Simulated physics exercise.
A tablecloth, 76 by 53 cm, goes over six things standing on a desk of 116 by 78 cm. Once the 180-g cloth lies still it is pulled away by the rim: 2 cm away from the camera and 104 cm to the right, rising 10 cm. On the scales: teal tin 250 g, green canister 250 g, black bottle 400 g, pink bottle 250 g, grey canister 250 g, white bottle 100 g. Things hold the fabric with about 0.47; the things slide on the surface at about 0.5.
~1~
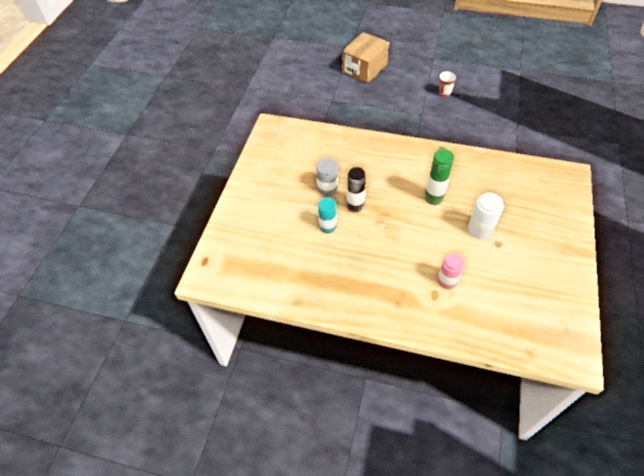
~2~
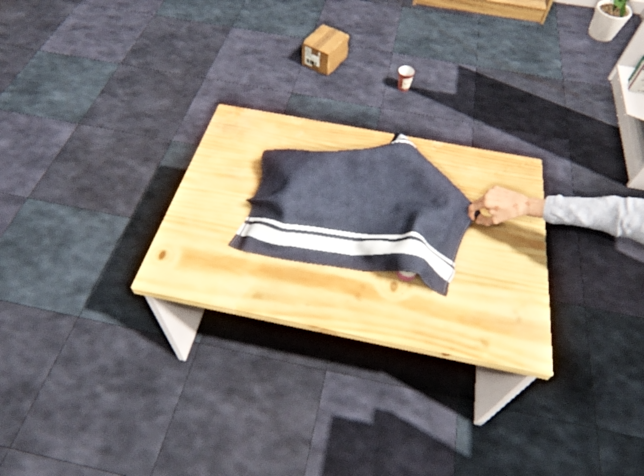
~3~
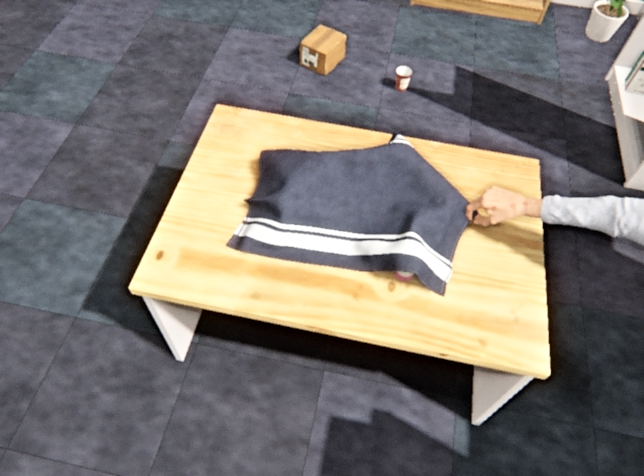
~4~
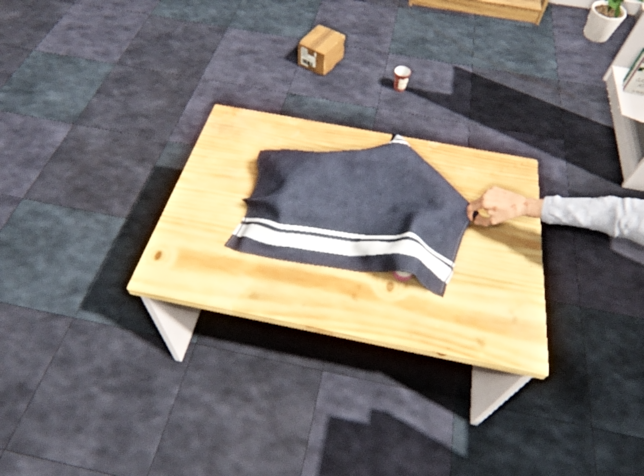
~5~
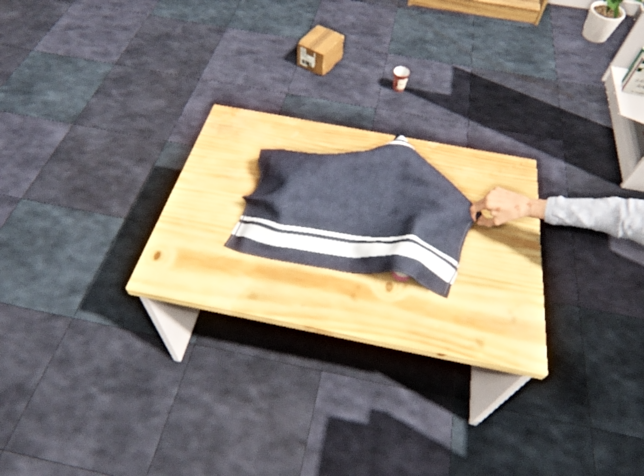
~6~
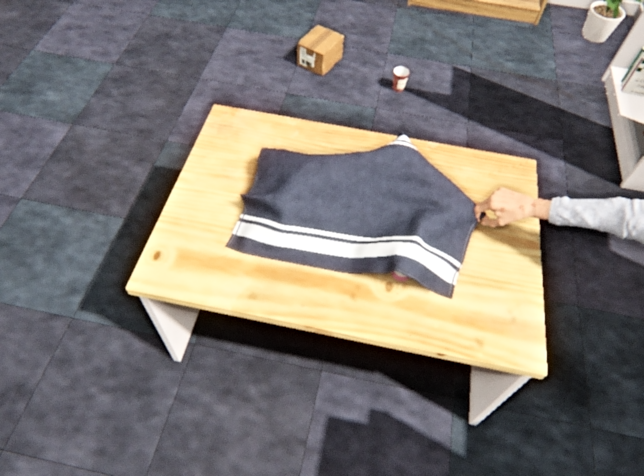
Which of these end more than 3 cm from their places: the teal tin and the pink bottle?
Result: Teal tin keeps its place, pink bottle keeps its place.
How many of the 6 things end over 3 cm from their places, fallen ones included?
2 of them.
Next, middle of the tablecloth at (445, 203); green canister on its side, 13 cm off its start, white bottle 9 cm off its start.
Then, middle of the tablecloth at (557, 226); white bottle on its side, 26 cm off its start, green canister on its side, 13 cm off its start.
After that, middle of the tablecloth at a place out of view; white bottle over the edge, green canister on its side, 13 cm off its start at (429, 195).
Later, middle of the tablecloth at a place out of view; white bottle over the edge, green canister on its side, 13 cm off its start.
At the end, middle of the tablecloth at a place out of view; pink bottle 0 cm off its start at (408, 253), teal tin 0 cm off its start at (282, 197), white bottle over the edge, green canister on its side, 14 cm off its start at (431, 187).
